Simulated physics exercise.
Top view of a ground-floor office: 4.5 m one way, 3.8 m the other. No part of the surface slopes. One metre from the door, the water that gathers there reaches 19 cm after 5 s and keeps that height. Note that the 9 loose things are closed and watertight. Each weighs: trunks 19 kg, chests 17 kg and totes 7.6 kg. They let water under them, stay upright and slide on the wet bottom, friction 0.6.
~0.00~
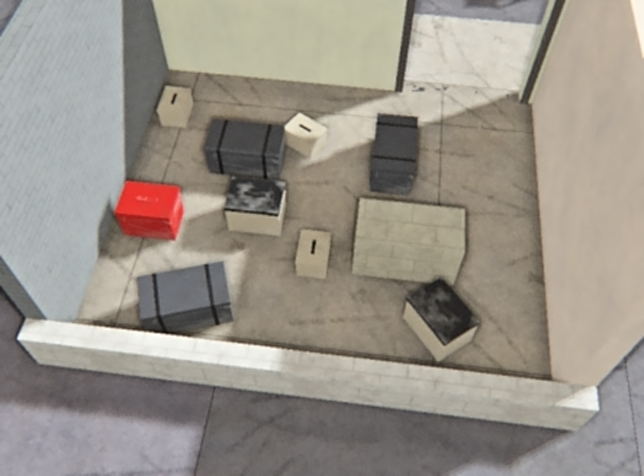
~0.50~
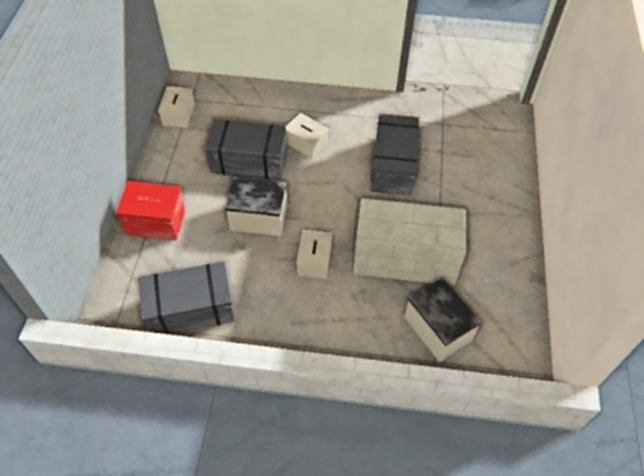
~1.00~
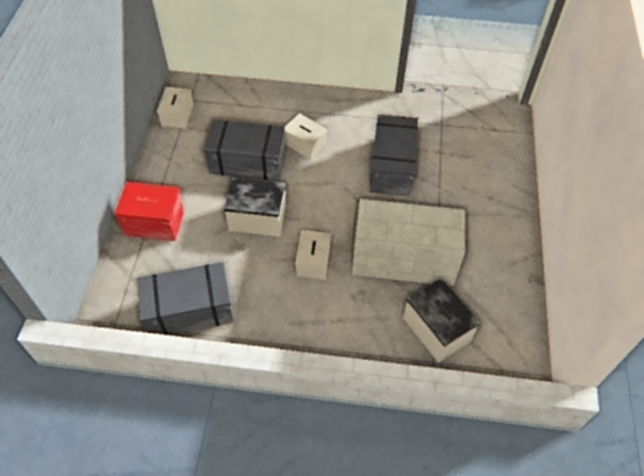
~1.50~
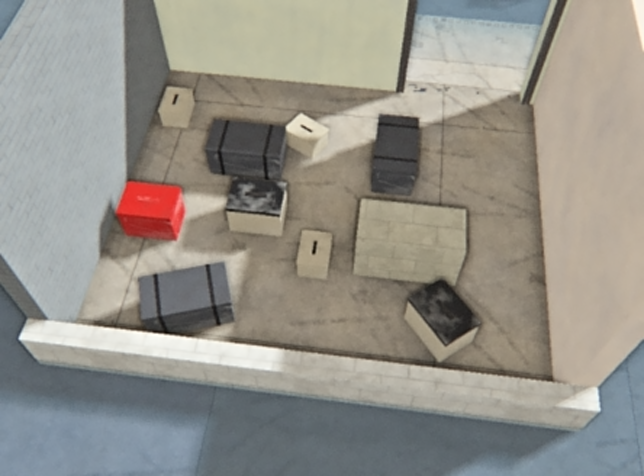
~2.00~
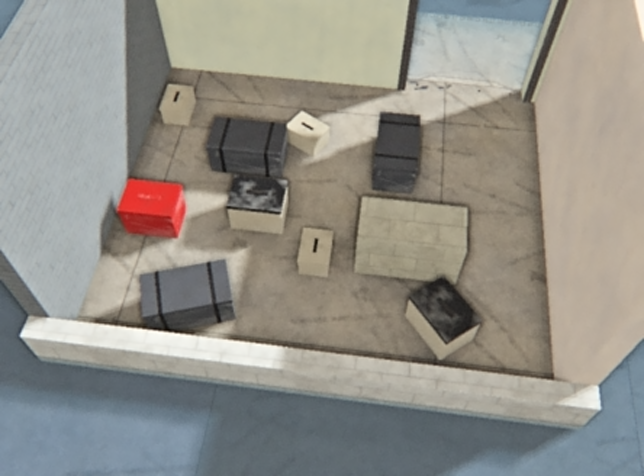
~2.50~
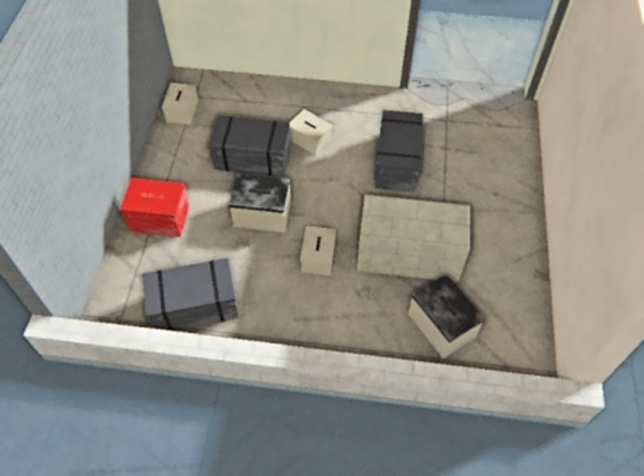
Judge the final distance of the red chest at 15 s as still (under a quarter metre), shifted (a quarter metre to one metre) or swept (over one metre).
Final distance: Above a metre.
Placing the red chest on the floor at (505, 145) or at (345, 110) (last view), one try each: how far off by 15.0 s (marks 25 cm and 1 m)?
Results in order: It ends up well away; it covers a small distance.
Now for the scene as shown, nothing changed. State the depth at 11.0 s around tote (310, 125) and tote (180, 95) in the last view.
Depths: Near 4 cm, then near 3 cm.
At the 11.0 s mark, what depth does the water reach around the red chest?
Close to 7 centimetres.
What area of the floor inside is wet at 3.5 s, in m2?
About 1.5 m2.
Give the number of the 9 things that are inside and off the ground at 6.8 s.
The count is 0.
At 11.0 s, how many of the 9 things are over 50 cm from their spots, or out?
By that time the total stands at 4.
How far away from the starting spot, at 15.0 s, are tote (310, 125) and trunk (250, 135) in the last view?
80 cm, 140 cm.
After 3.5 s the red chest is near (152, 197), 0.0 m from its start, aground; 0 afloat.
After 6.8 s the red chest is near (152, 197), 0.0 m from its start, aground; 0 afloat.
After 11.0 s the red chest is near (160, 187), 0.1 m from its start, aground; 4 afloat.
After 15.0 s the red chest is near (189, 66), 1.8 m from its start, afloat; 9 afloat.
